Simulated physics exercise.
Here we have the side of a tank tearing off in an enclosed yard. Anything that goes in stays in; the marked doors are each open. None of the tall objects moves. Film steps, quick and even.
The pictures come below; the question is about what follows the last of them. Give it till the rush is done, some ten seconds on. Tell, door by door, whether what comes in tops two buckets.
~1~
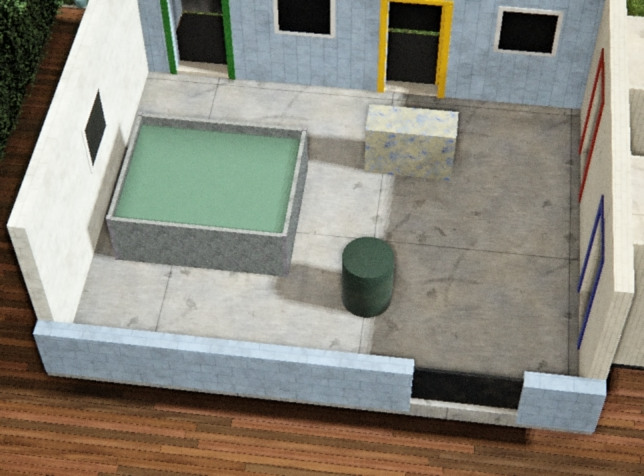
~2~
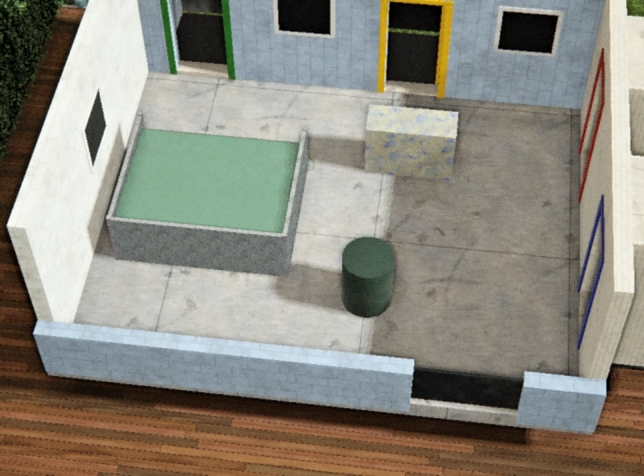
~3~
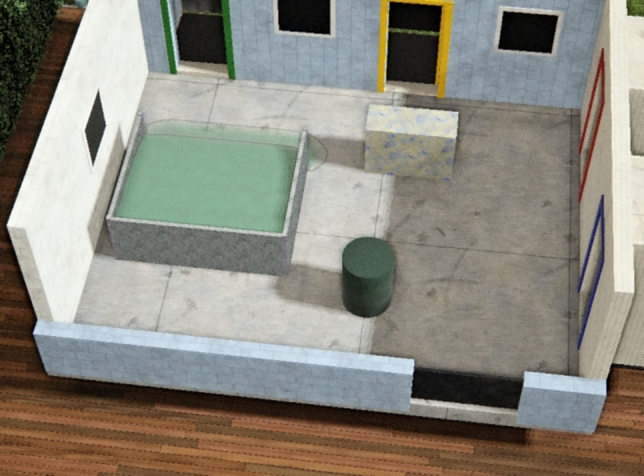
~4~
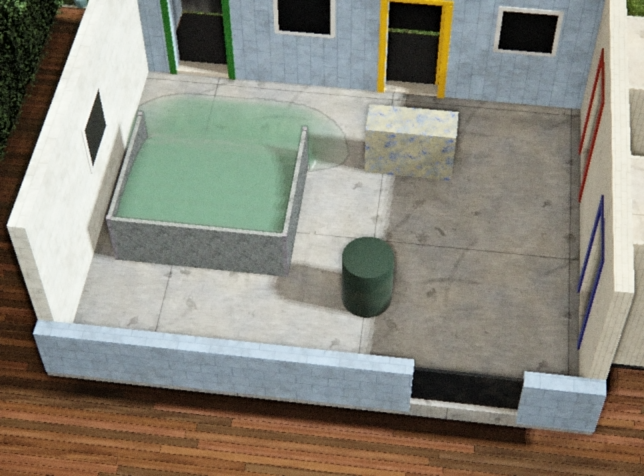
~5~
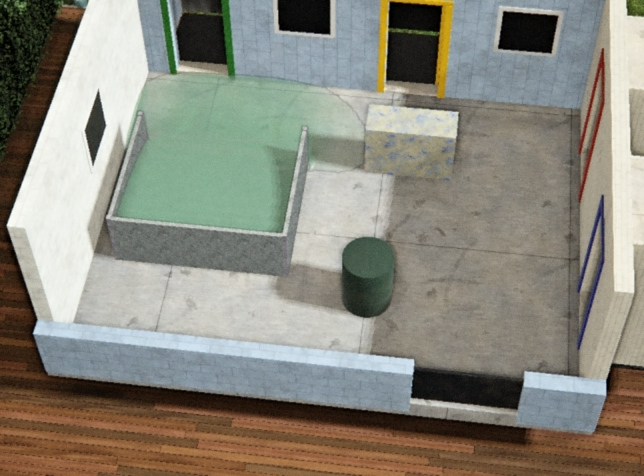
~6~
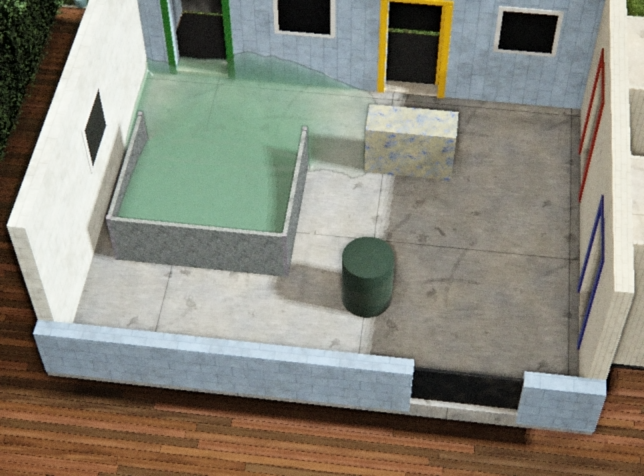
In turn, the yellow door tops two buckets; the green door tops two buckets; the blue door keeps to two buckets or fewer; the red door tops two buckets.
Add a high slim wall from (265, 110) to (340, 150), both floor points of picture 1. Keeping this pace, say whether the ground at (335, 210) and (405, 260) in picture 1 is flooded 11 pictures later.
Soaked, soaked.
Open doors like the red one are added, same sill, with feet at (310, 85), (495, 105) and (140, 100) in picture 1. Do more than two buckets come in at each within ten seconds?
Taking them as listed, the first gets past the limit, the second doesn't reach the limit and the third gets past the limit.
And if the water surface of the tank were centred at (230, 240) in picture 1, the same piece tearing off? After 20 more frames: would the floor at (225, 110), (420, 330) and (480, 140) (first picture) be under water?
Log: Flood; no flood; flood.
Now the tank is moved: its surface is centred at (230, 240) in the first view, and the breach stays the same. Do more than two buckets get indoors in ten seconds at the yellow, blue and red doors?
Afterwards, yellow overshoots; blue overshoots; red overshoots.
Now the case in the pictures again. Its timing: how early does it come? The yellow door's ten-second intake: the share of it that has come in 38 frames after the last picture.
I make it 80 per cent.
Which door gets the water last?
Answer - the blue one.
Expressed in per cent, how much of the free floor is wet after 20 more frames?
Around 50 in a hundred.
A moment on, water covers 25 % of the floor; the yellow door under two buckets in, the green door far over two buckets in, the blue door not reached, the red door not reached.
Next, water covers 35 % of the floor; the yellow door over two buckets in, the green door far over two buckets in, the blue door not reached, the red door not reached.
Then, water covers 50 % of the floor; the yellow door over two buckets in, the green door far over two buckets in, the blue door wet at the sill, nothing in, the red door over two buckets in.
Later, water covers 90 % of the floor; the yellow door far over two buckets in, the green door far over two buckets in, the blue door wet at the sill, nothing in, the red door over two buckets in.
In the end, water covers 95 % of the floor; the yellow door far over two buckets in, the green door far over two buckets in, the blue door under two buckets in, the red door over two buckets in.
